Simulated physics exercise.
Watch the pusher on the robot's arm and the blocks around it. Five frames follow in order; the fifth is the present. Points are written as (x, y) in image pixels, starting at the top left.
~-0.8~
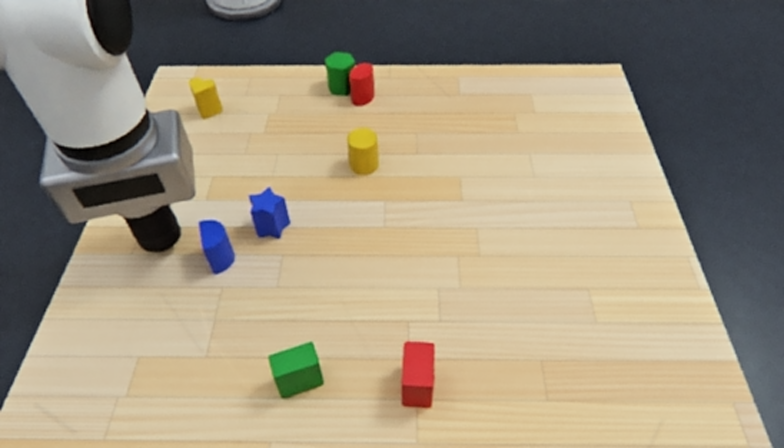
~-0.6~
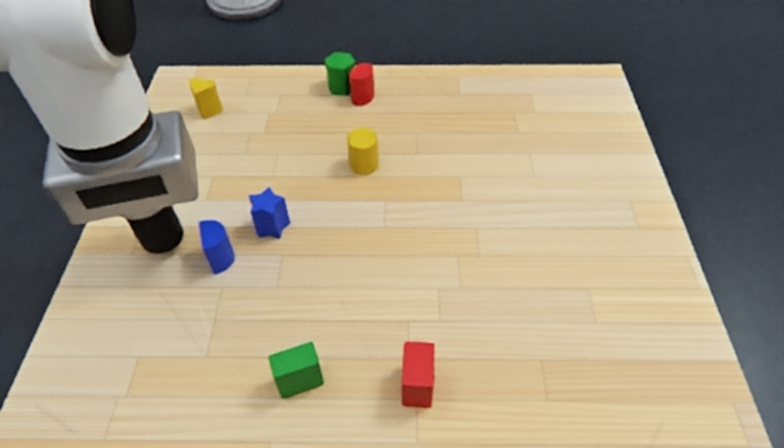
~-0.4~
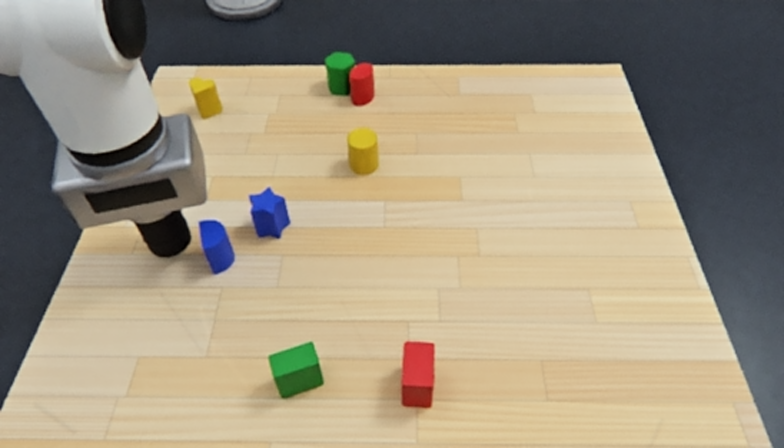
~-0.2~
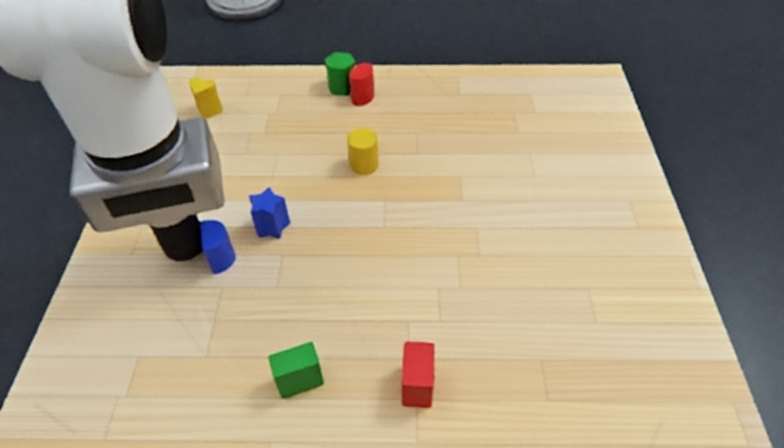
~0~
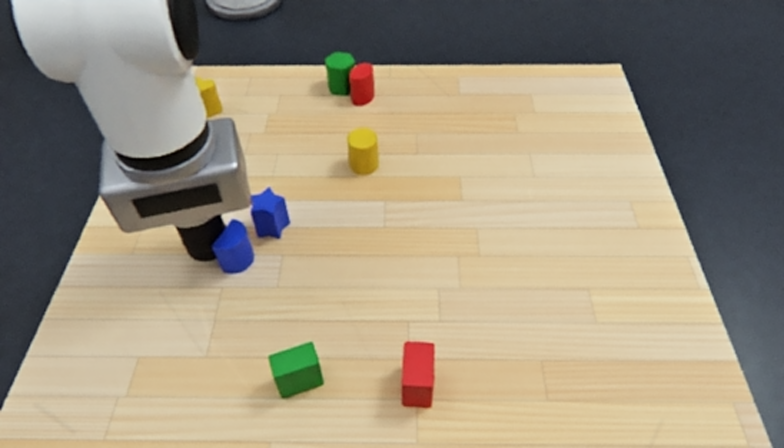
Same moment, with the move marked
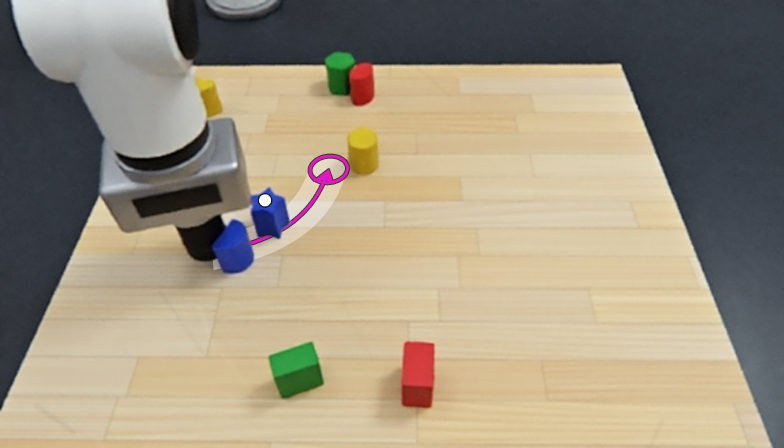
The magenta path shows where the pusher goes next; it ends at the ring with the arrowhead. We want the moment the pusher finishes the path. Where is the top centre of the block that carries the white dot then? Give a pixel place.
Around (341, 123).
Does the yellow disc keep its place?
Going by the path, no.
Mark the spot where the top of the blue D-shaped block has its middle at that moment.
When the path ends, it will be at (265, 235).
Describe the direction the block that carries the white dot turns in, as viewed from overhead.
It twists anticlockwise.
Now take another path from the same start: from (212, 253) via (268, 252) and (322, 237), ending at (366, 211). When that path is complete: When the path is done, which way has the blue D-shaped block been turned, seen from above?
Its rotation is clockwise.
The line goes from (212, 253) via (268, 236) and (310, 206), ending at (329, 169); the dot is on the blue star.
On the path given first. One third of the way, pusher (266, 229); blue D-shaped block (265, 236), turned 40° clockwise; blue star (284, 188), turned 40° anticlockwise.
Two thirds of the way, pusher (308, 198); blue D-shaped block (265, 235), turned 40° clockwise; blue star (322, 158), turned 50° anticlockwise.
At the end, pusher (328, 161); blue D-shaped block (265, 235), turned 40° clockwise; blue star (341, 123), turned 50° anticlockwise; yellow disc (372, 131).
